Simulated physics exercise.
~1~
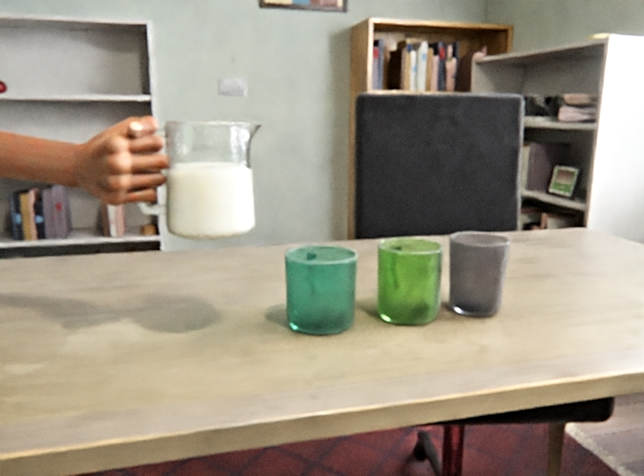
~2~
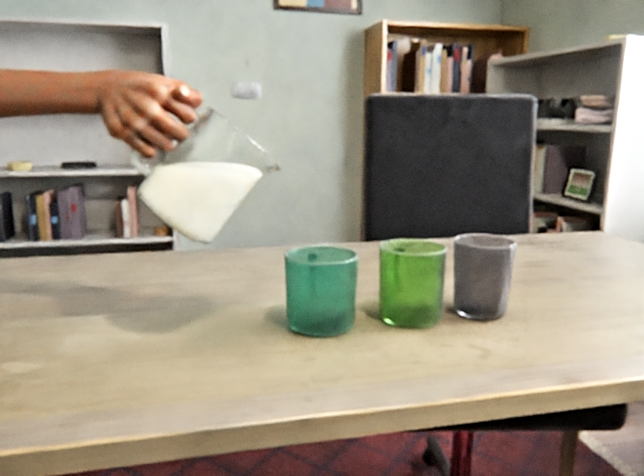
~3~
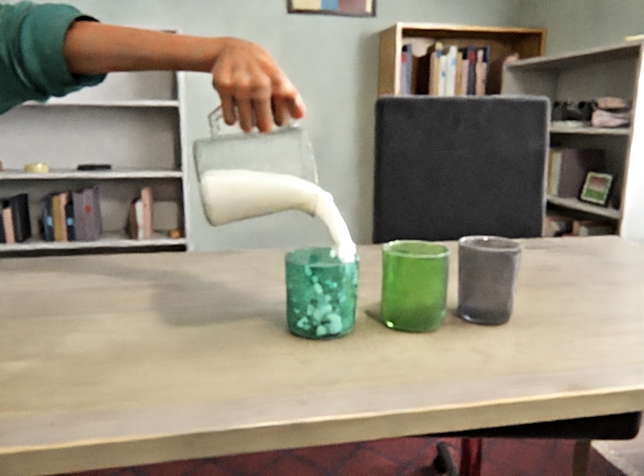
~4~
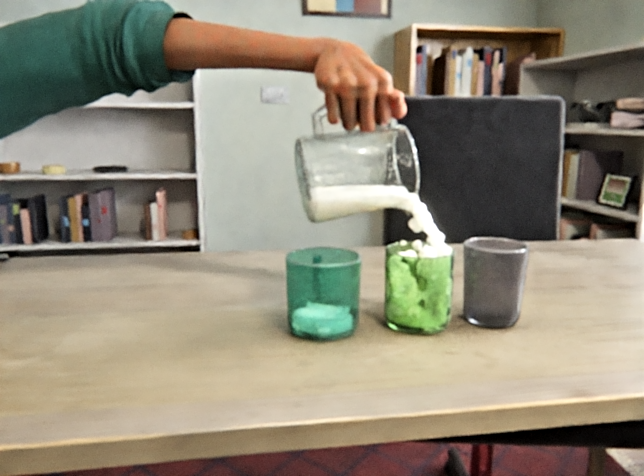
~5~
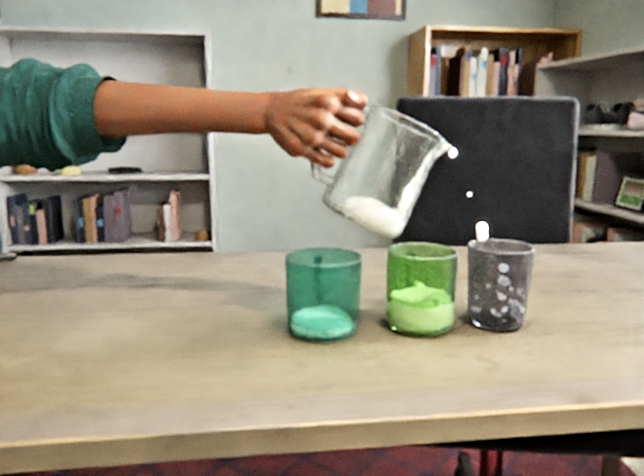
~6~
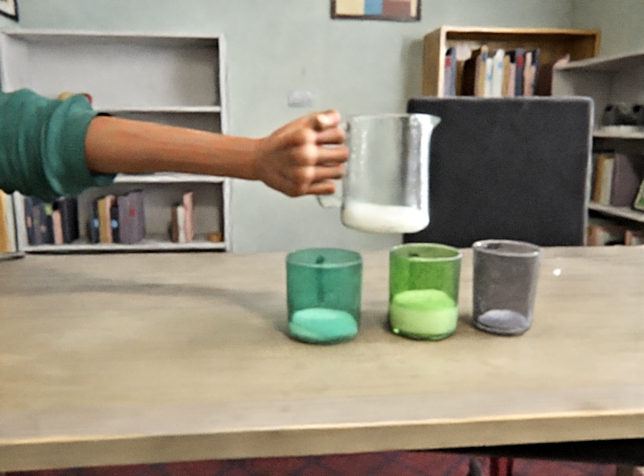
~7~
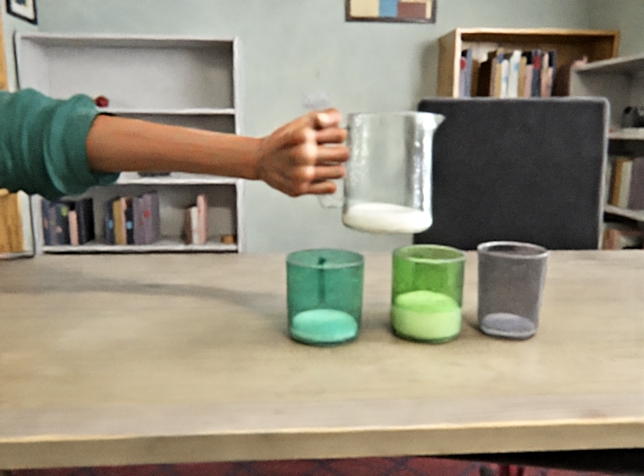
At a wooden table in a room with bookshelves, a hand tipped a glass jug and swept it rightward, pouring milk into a teal, a green and a gray cup, then levelled it, leaving the green fullest and some milk in the jug.
